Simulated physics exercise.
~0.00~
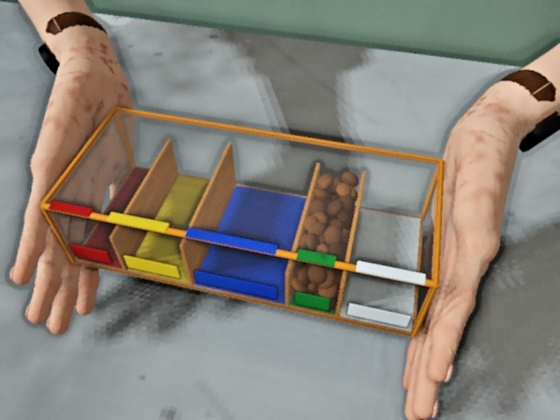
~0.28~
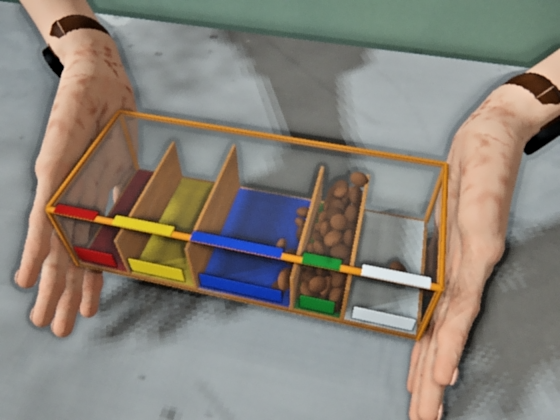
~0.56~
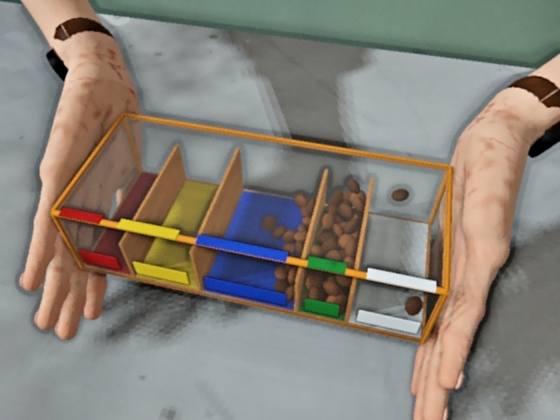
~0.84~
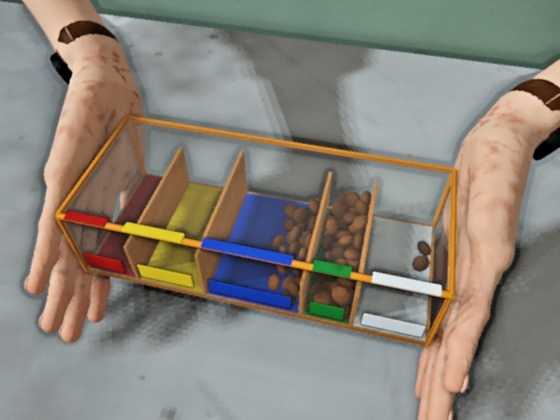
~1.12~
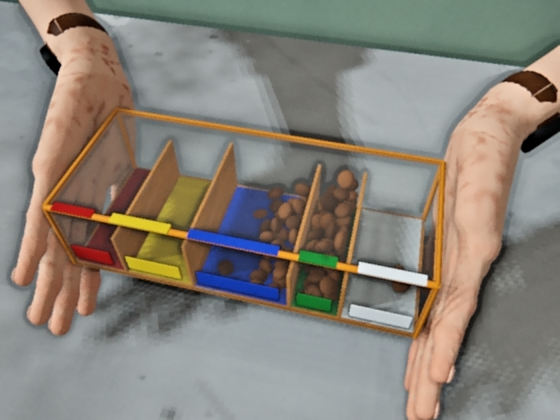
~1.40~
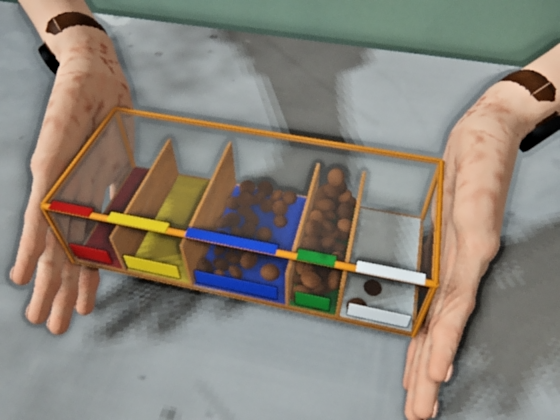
Brown kibble pieces spilling from the green section of a hand-held clear box, mostly into blue, ending spread across both sections.
